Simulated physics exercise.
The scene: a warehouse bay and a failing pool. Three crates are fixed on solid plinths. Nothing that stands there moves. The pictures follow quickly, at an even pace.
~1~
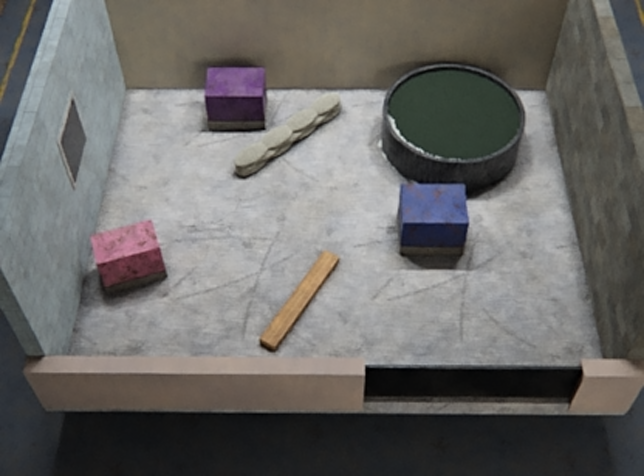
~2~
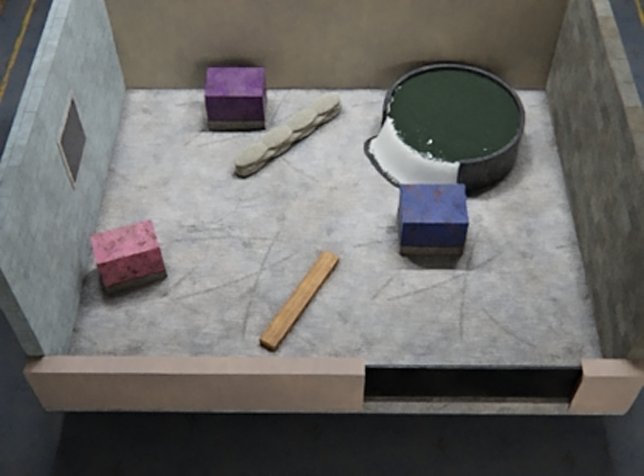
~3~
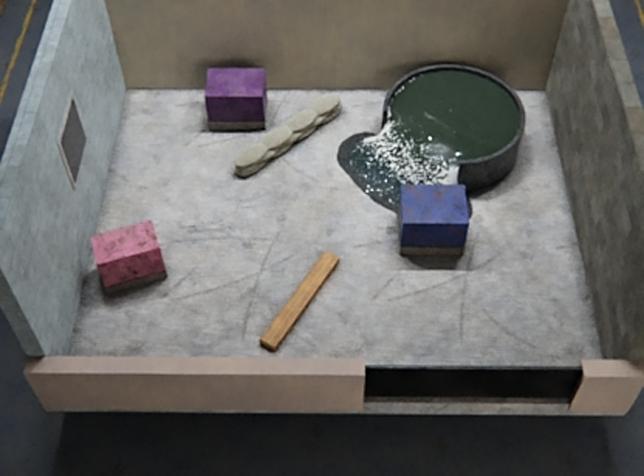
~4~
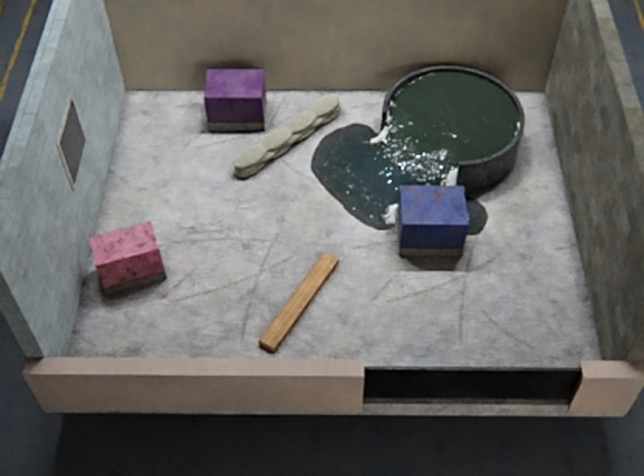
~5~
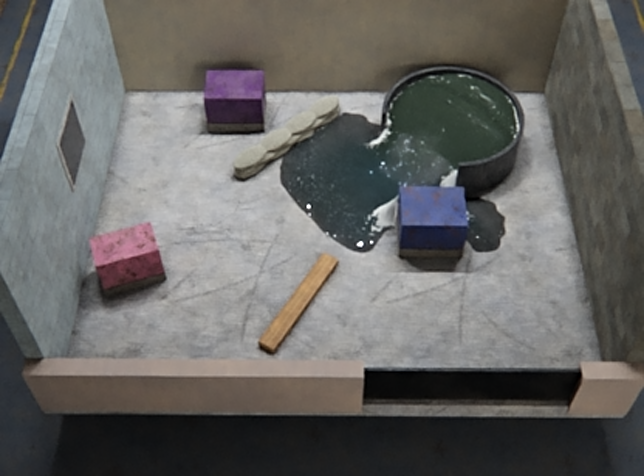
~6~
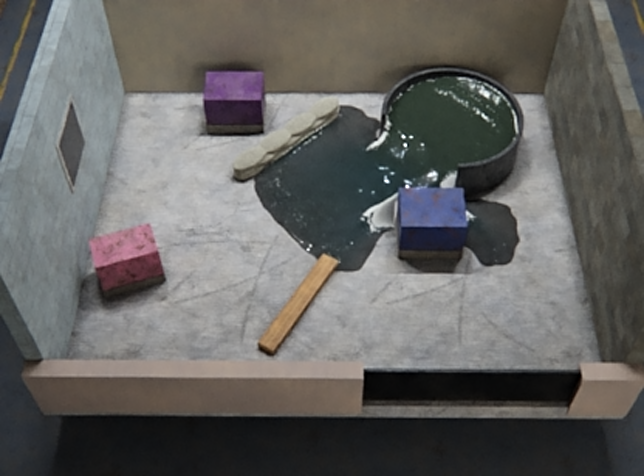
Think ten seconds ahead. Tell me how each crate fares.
One by one: The pink crate is wetted; the purple crate escapes dry; the blue crate is wetted.
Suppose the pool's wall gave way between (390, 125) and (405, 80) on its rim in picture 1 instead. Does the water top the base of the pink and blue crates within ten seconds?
The pink crate is soaked; the blue crate escapes it.
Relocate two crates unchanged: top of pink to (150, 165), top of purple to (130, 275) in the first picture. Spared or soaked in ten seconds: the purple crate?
Then: Purple is soaked.
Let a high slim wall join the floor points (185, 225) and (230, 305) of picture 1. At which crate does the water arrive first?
The blue one.
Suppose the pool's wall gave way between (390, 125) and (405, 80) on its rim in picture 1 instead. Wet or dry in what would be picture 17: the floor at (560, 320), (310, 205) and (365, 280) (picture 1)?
In turn: Clear, flooded, dry.
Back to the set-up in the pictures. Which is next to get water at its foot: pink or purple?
I say the pink-painted one.
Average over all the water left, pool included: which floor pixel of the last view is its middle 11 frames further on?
Roughly at (360, 197).
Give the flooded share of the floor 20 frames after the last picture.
Some 65 per cent.
A moment on, water covers 30 % of the floor; the pink crate water round its plinth, the purple crate not reached, the blue crate water round its plinth.
Next, water covers 55 % of the floor; the pink crate water round its plinth, the purple crate not reached, the blue crate water round its plinth.
Then, water covers 65 % of the floor; the pink crate water round its plinth, the purple crate not reached, the blue crate water round its plinth.
Later, water covers 85 % of the floor; the pink crate water round its plinth, the purple crate water round its plinth, the blue crate water round its plinth.
In the end, water covers 95 % of the floor; the pink crate was topped, the purple crate stayed above the water, the blue crate was topped.
